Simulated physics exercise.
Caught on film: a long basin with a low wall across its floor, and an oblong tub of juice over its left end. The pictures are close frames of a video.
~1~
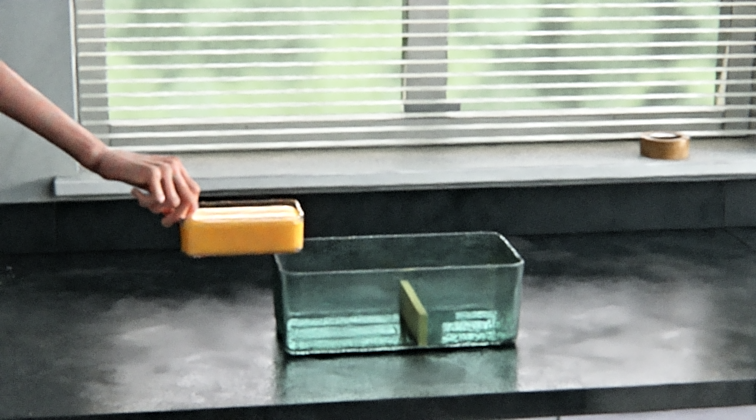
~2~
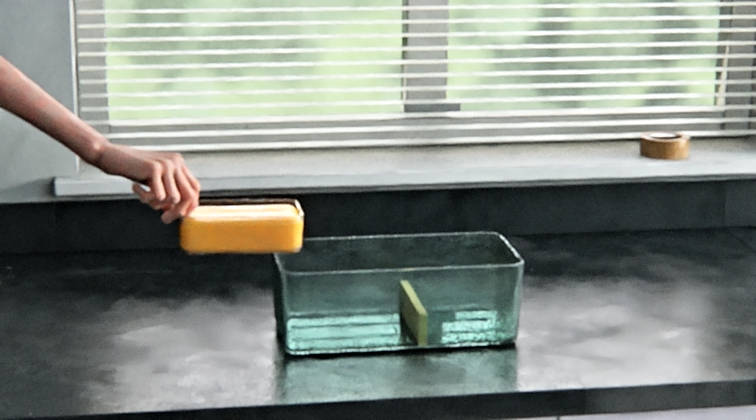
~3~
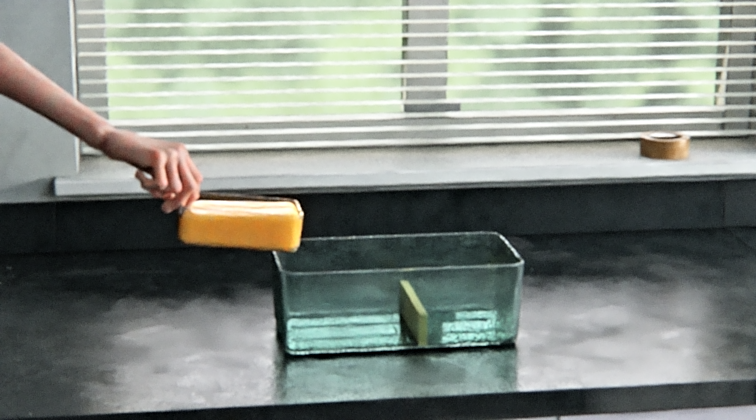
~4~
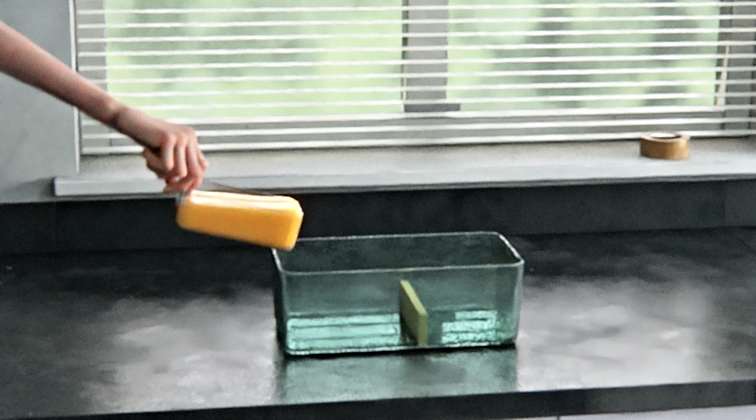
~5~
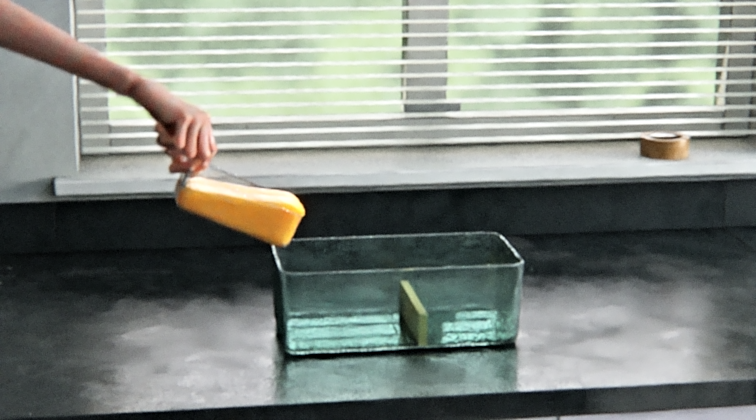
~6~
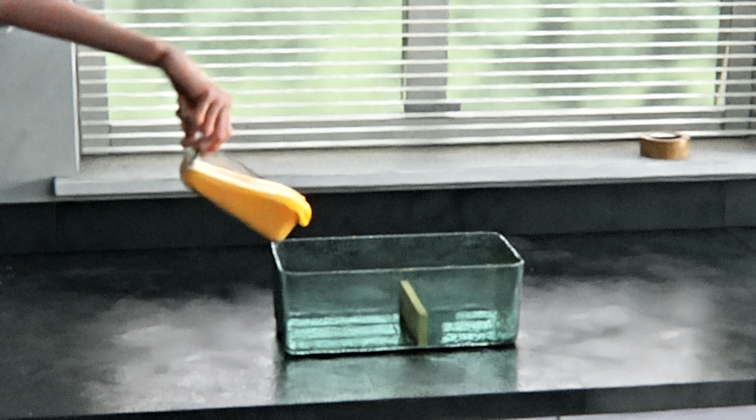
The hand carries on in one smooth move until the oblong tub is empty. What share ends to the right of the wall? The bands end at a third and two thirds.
The share right of the wall is less than a third.
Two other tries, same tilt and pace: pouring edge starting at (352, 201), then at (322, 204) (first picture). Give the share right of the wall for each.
About 55 and 25 per cent.
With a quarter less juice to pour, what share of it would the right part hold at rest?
Close to 5 per cent.
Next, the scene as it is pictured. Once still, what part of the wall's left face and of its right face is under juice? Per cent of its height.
Left about 40, right about 0.
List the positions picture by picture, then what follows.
It leans 0°; its right rim is at (299, 209); the juice meets the walls at (181, 217) and (298, 213); the long basin's rim runs from (276, 258) to (511, 249); the wall's top is at (413, 298), in the first frame.
It leans 2°; its right rim is at (299, 209); the juice meets the walls at (180, 215) and (298, 212), in the second frame.
It leans 6°; its right rim is at (299, 209); the juice meets the walls at (180, 209) and (297, 208), in the third frame.
It leans 14°; its right rim is at (299, 210); the juice meets the walls at (179, 199) and (299, 205); 1 per cent is over the edge, in the fourth frame.
It leans 24°; its right rim is at (298, 210); the juice meets the walls at (180, 183) and (290, 201); 4 per cent is over the edge, in the fifth frame.
It leans 36°; its right rim is at (298, 210); the juice meets the walls at (185, 164) and (277, 188); 9 per cent is over the edge, in the sixth frame.
A moment on, the oblong tub is tipped right over and 15 per cent is still to pour, 36 is left of the wall and 0 right of it.
Next, the oblong tub is tipped right over and 1 per cent is still to pour, 82 is left of the wall and 3 right of it.
Then the oblong tub is tipped right over and 0 per cent is still to pour, 88 is left of the wall and 4 right of it.
Later the oblong tub is tipped right over and 0 per cent is still to pour, 90 is left of the wall and 5 right of it.
Finally, 90 per cent lies left of the wall, 5 right of it and 5 outside.
